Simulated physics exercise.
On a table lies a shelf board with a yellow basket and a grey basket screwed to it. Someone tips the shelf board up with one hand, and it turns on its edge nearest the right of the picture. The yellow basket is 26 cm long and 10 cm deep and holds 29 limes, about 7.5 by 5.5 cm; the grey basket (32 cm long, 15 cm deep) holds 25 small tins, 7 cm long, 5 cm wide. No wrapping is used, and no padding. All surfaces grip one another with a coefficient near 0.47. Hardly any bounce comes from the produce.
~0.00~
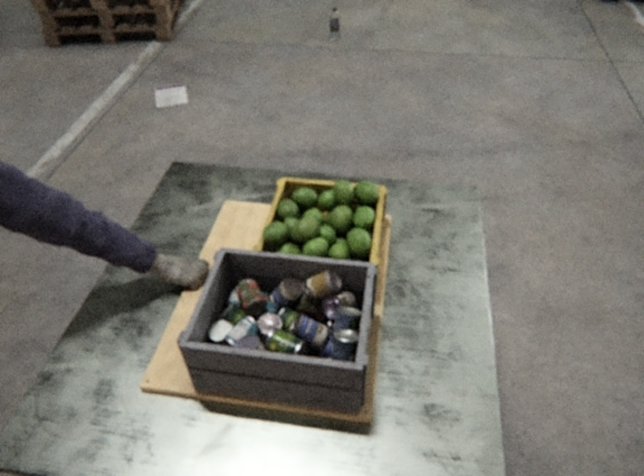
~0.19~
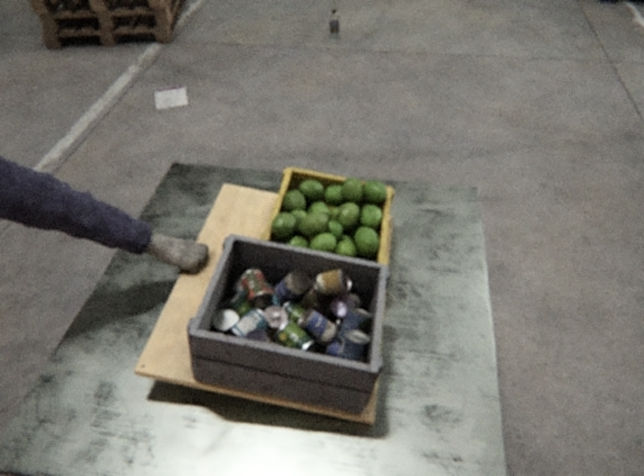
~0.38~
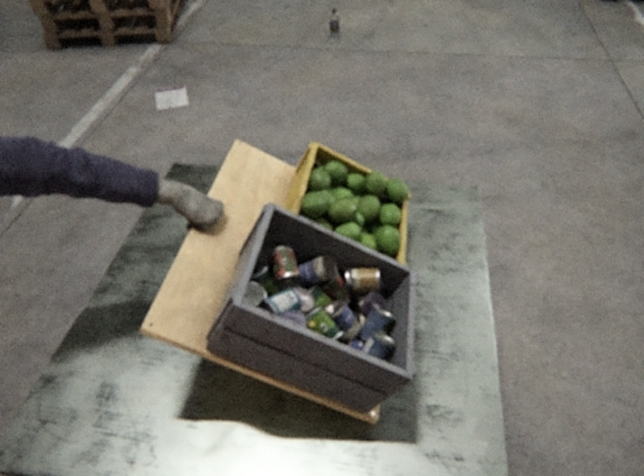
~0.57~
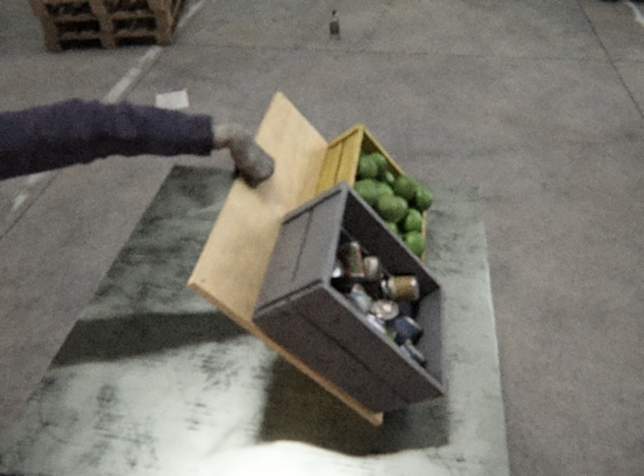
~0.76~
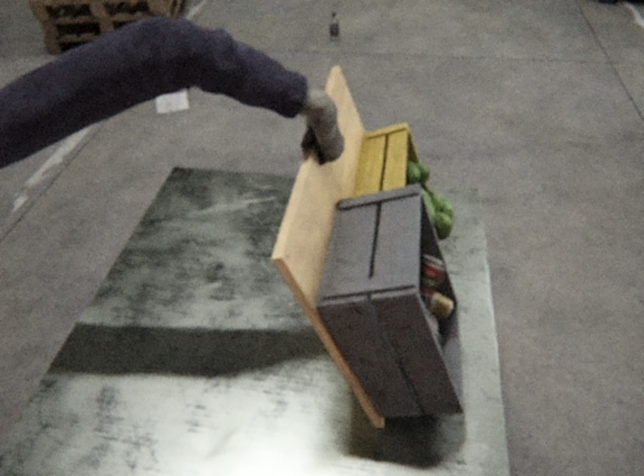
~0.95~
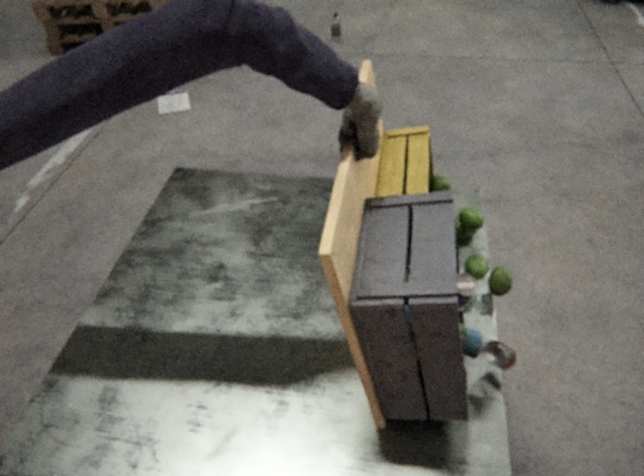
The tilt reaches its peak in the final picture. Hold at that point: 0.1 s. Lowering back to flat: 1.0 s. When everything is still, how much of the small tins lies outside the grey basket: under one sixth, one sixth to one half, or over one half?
One sixth to one half.
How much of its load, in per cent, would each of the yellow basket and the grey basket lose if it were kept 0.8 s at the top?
In that case you'd see yellow basket shed 40 percent of its load and grey basket shed 30 percent.
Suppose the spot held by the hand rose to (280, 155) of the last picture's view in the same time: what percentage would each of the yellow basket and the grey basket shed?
In that setup the yellow basket sheds 20 per cent of its load, while the grey basket sheds 0 per cent.
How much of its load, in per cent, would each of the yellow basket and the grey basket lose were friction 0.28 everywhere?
That would cost the yellow basket 50 and the grey basket 20 per cent of the load.
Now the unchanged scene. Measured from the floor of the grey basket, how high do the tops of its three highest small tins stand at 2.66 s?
Height: Roughly 13 cm.
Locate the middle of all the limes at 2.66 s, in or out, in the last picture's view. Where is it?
Centred roughly at (364, 244).
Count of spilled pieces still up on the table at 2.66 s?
Count of pieces: About 2.
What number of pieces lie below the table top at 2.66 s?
Around 16, roughly.
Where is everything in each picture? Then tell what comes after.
In the first picture (places track the rim corner closest to us here, unless another is named), grey basket (355, 366); yellow basket (by its farthest rim corner) (286, 179); tipped 0°; all still inside.
The second picture shows grey basket (370, 368); yellow basket (292, 169); tipped 8°.
The third picture shows grey basket (406, 374); tipped 27°.
The fourth picture shows grey basket (443, 389); tipped 51°.
The fifth picture shows grey basket (462, 407); tipped 70°; 2 out, the lowest lime at (441, 210).
The sixth picture shows grey basket (469, 414); tipped 78°; 6 out.
After 1.22 s, tilt 72°; the yellow basket is down by 11 of 29 and the grey basket is down by 5 of 25.
After 1.56 s, tilt 38°; the yellow basket is down by 12 of 29 and the grey basket is down by 7 of 25.
After 2.04 s, tilt 0°; the yellow basket is down by 12 of 29 and the grey basket is down by 7 of 25.
Final count (at 2.66 s), the yellow basket is down by 12 of 29 and the grey basket is down by 7 of 25. Asked share, 7 of 25, 28 per cent.
